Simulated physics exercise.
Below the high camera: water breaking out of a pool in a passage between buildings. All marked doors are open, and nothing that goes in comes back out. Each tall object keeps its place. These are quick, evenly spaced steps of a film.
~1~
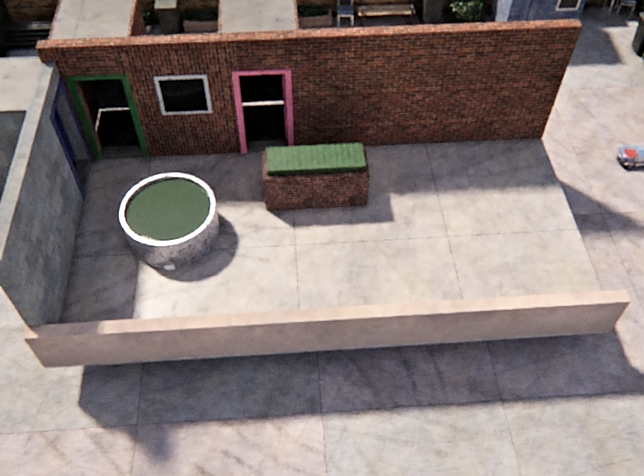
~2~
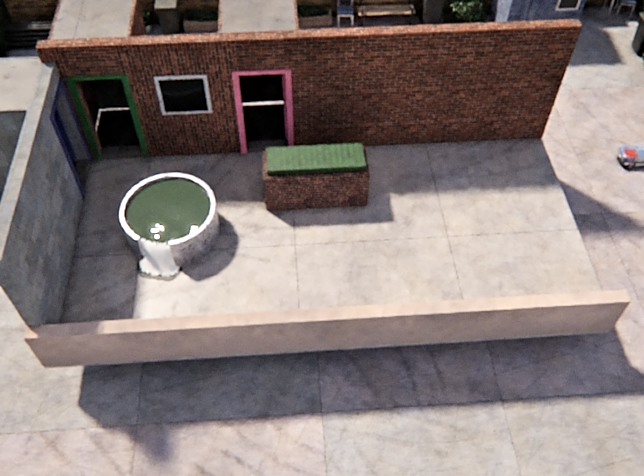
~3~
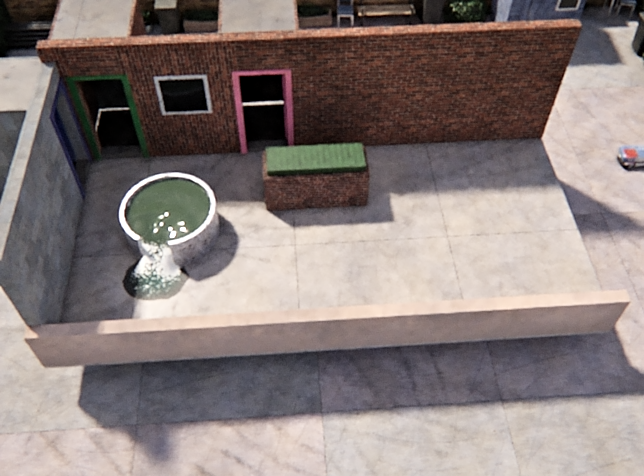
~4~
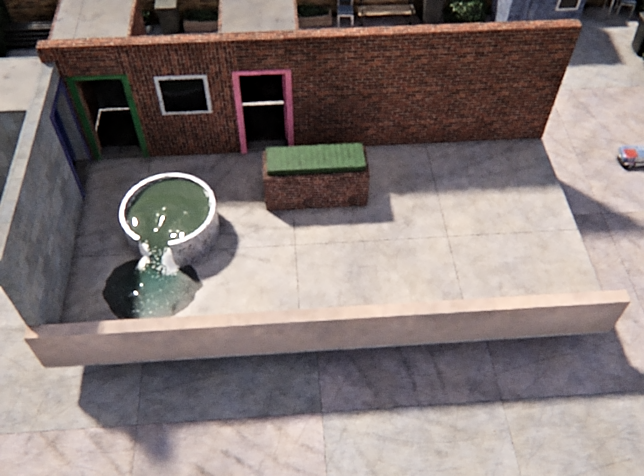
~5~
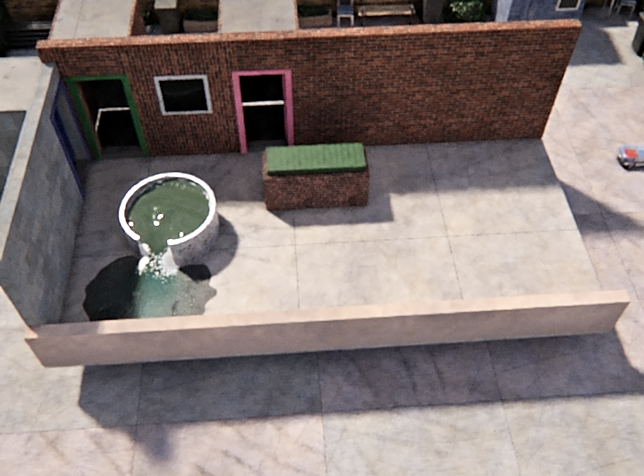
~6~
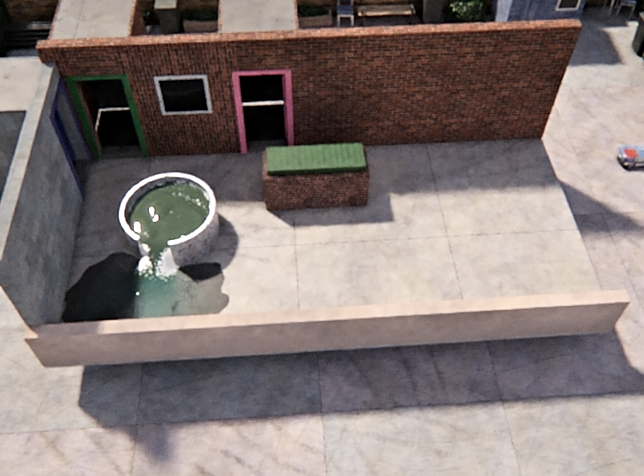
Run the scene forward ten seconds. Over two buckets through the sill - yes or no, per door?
Blue door - no, green door - no, pink door - no.
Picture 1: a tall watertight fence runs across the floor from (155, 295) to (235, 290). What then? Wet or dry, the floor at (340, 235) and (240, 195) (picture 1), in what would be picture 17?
Going in the order asked: Inundated, parched.
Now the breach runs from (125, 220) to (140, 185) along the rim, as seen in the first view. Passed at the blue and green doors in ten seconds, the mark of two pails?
For the blue door, it overshoots; for the green door, it overshoots.
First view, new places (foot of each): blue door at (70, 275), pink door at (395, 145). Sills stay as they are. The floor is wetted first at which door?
Earliest to get wet is the blue one.
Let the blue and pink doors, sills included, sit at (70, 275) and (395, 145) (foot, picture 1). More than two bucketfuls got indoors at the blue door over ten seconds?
Note - blue door: Short of the mark.
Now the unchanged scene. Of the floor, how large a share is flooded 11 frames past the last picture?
My guess is around 15 in a hundred.
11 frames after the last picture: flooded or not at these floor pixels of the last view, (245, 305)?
By then I'd expect it to be inundated.
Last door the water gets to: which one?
It's the one in pink.
A moment on, water covers 10 % of the floor; the blue door not reached, the green door not reached, the pink door not reached.
Next, water covers 15 % of the floor; the blue door not reached, the green door not reached, the pink door not reached.
Then, water covers 35 % of the floor; the blue door wet at the sill, nothing in, the green door not reached, the pink door not reached.
Later, water covers 60 % of the floor; the blue door wet at the sill, nothing in, the green door under two buckets in, the pink door wet at the sill, nothing in.
In the end, water covers 90 % of the floor; the blue door wet at the sill, nothing in, the green door under two buckets in, the pink door wet at the sill, nothing in.
